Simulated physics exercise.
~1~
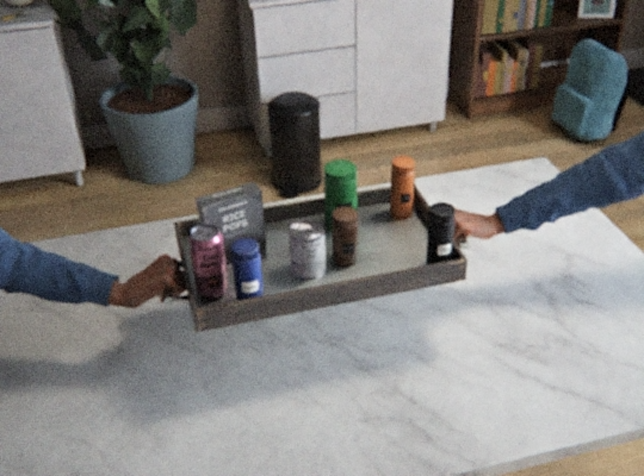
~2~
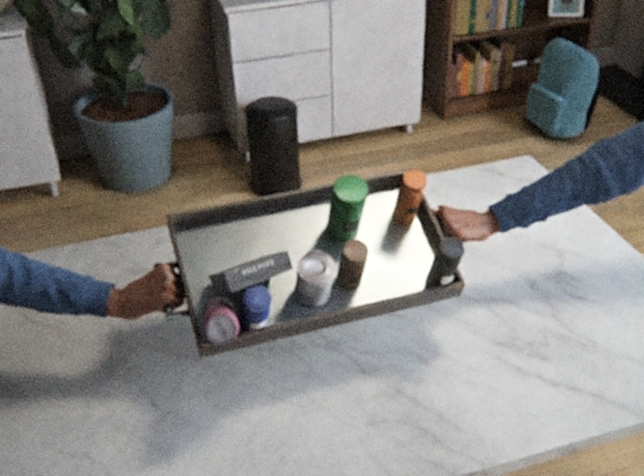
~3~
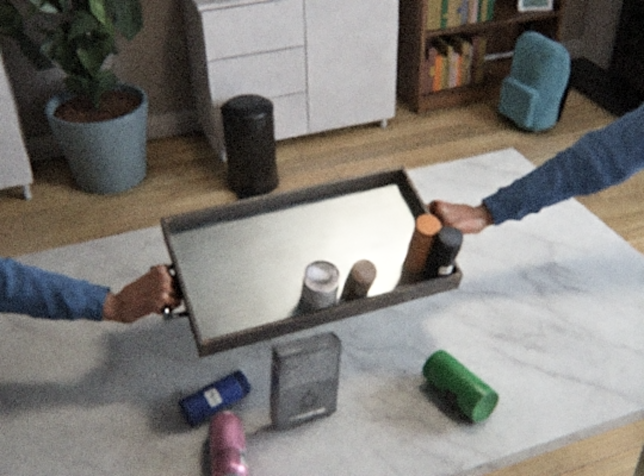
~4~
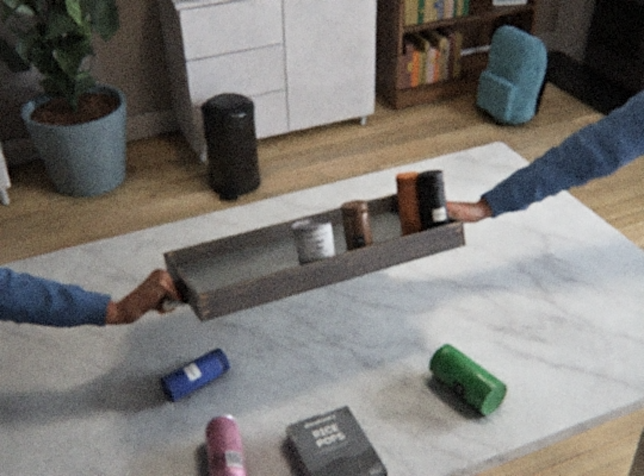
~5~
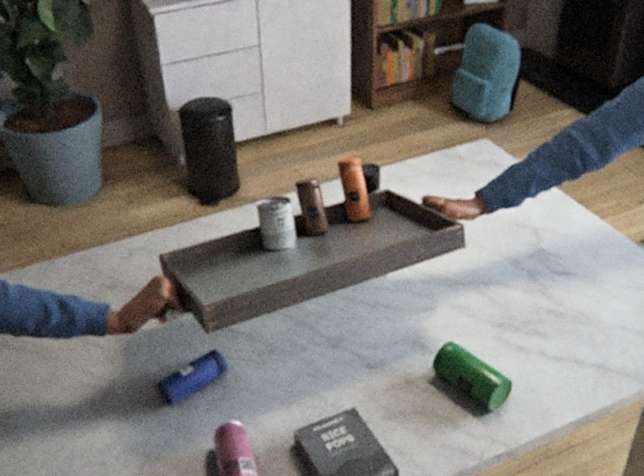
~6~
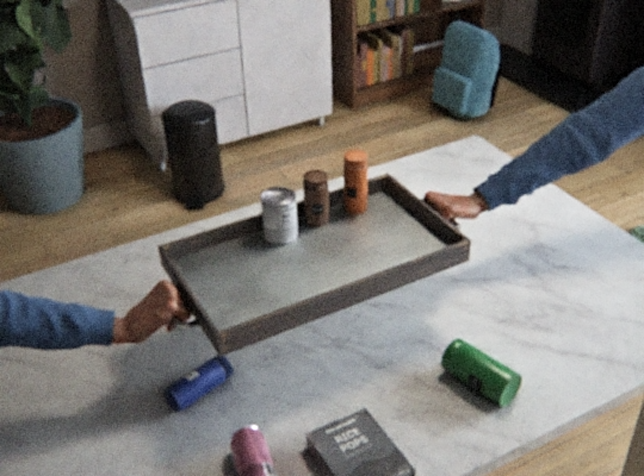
Five of eight items leave a tray two hands tilt back and forth; three stay.
